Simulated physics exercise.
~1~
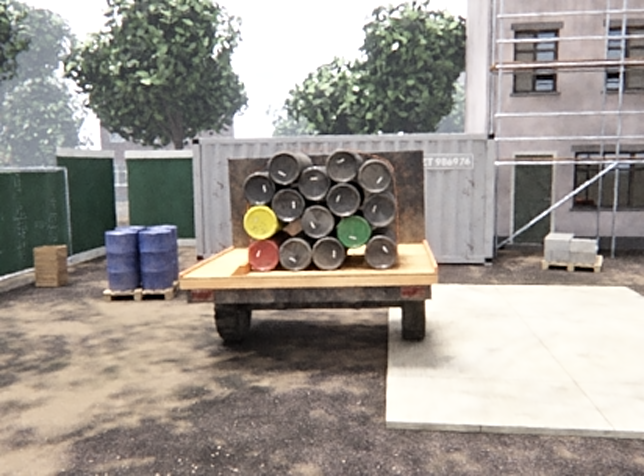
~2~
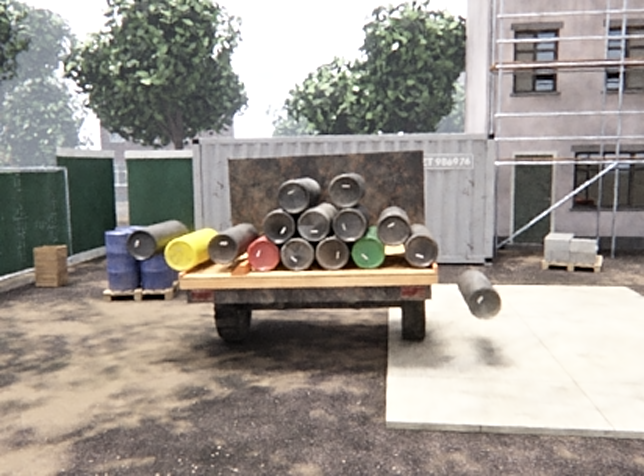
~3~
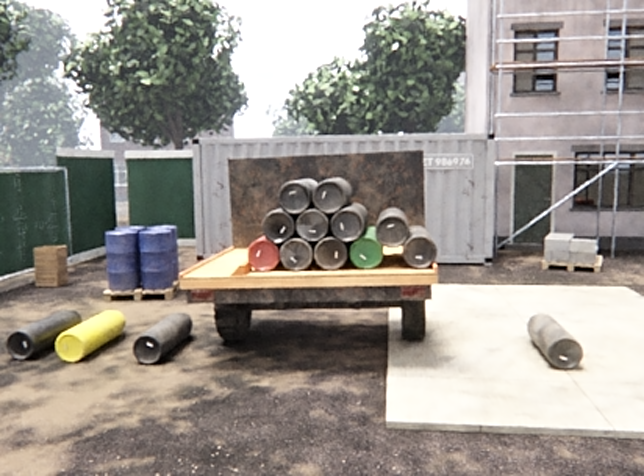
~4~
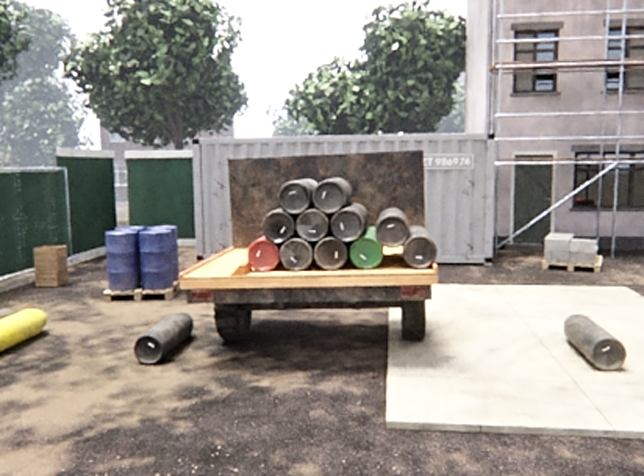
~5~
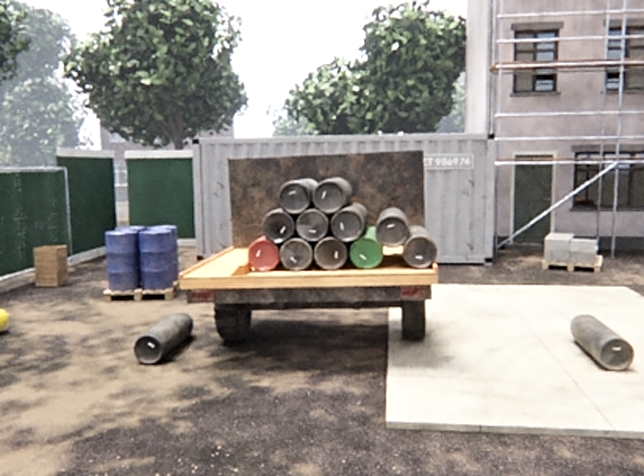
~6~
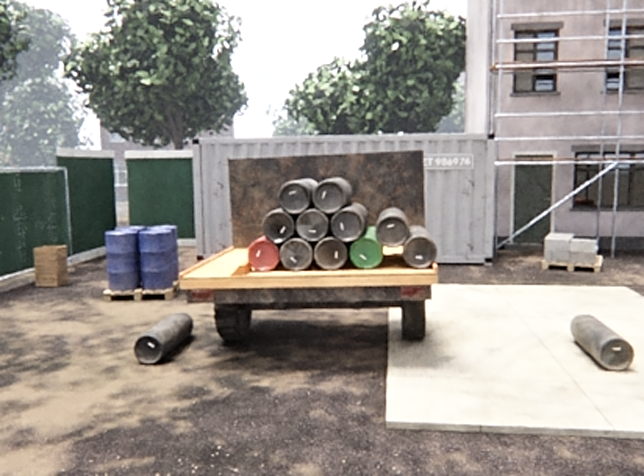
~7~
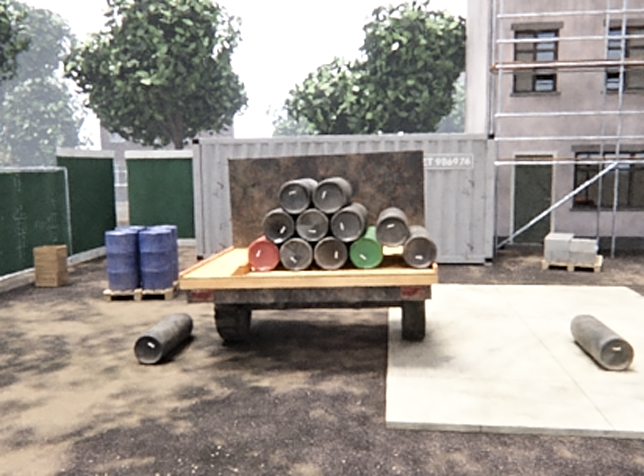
The clip opens on a farm trailer parked in a yard before a shipping container, with a stack of mostly dark gas cylinders on its deck, plus one yellow, one red and one green. The stack slumps and spreads sideways, and the yellow cylinder rolls left along with two dark ones while another dark one drops off the right side. Those three land on the ground at left. The yellow one and a dark one roll out of view. One dark cylinder comes to rest on each side, while red and green stay aboard in the remaining pile.
